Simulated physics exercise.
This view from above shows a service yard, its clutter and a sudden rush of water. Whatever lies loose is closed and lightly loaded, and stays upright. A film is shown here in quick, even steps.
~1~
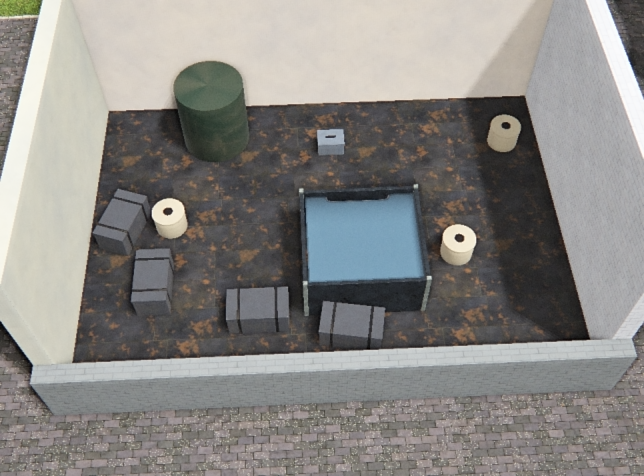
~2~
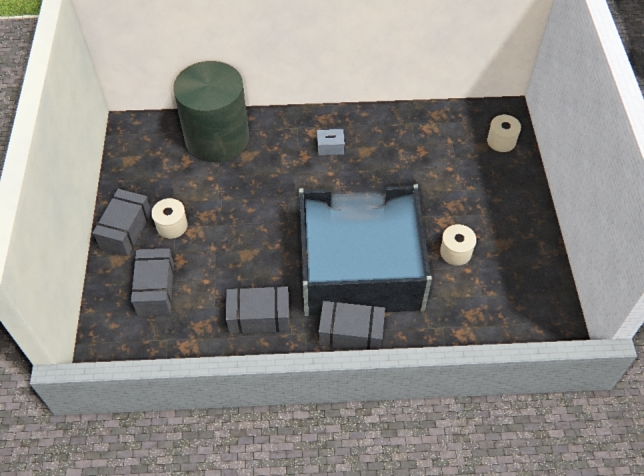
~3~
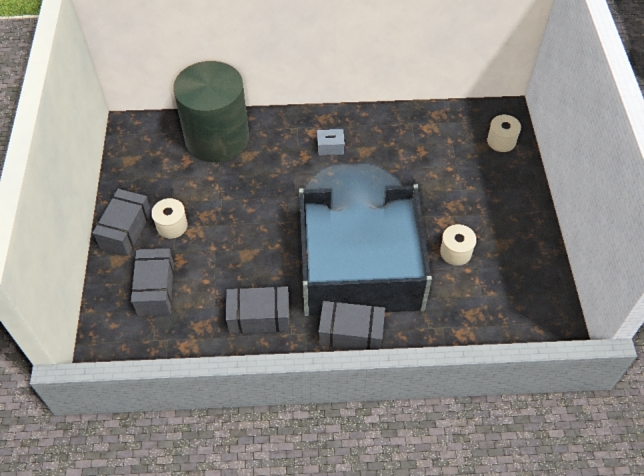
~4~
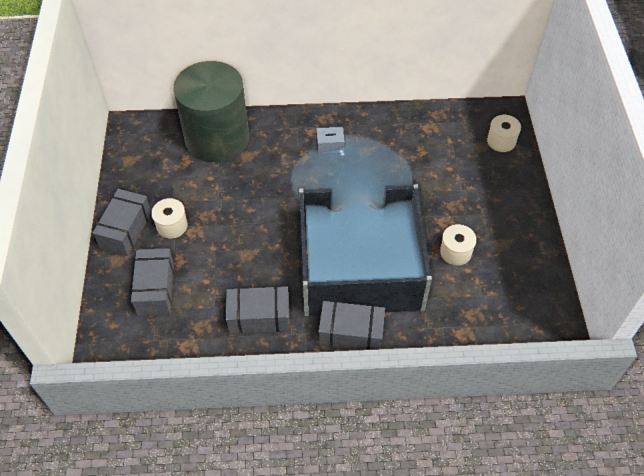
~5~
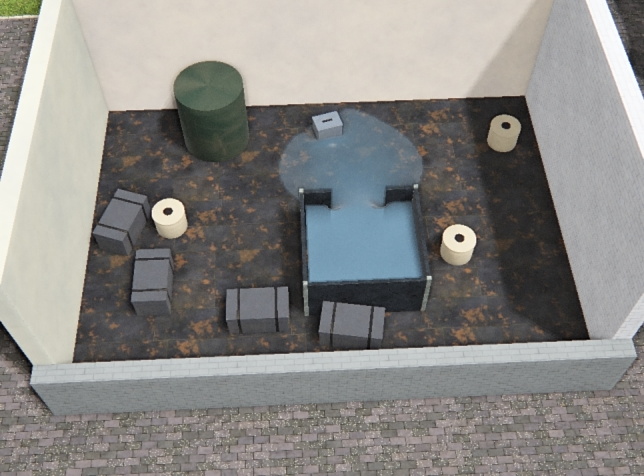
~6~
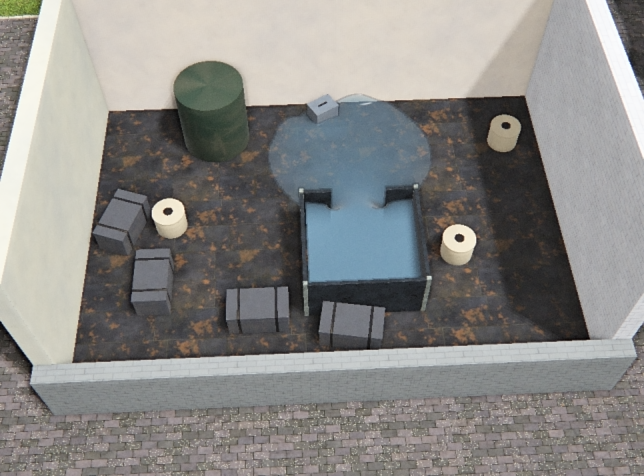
At the start, a dark-walled tank of blue water stands among grey trunks, pale drums and a green cylinder in a walled yard. Water pours through a gap in its back wall and fans across the floor, reaching the small grey tote and pushing it back toward the rear wall, while everything else stays put.
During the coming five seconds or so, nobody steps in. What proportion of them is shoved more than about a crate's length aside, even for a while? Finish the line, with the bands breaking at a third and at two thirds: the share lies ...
The share lies below a third.
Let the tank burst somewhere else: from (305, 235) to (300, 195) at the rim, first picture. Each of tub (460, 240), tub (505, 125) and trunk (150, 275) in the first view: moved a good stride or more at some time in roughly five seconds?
Same order as named: Not sent that far; not sent that far; sent that far.
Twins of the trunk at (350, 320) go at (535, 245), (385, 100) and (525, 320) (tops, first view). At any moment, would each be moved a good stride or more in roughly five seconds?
Listed in sequence, the answers are remains nearby, displaced a stride and remains nearby.
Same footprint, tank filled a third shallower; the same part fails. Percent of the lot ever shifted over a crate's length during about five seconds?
I'd put it near 10 out of a hundred.
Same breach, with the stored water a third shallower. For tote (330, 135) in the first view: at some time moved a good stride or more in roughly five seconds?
Covered that distance.
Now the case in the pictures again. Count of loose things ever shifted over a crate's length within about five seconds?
That works out to 2.
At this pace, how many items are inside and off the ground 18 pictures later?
Tally: 1.
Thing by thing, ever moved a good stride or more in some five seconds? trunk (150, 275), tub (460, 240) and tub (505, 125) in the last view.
Item one never gets that far, item two never gets that far, item three gets that far.
A moment on, 1 of 8 are well off their spots; 1 afloat.
Next, 1 of 8 are well off their spots; 1 afloat.
Later, 1 of 8 are well off their spots; 1 afloat.
In the end, 2 of 8 are well off their spots, and 2 have been at some point; 0 afloat.
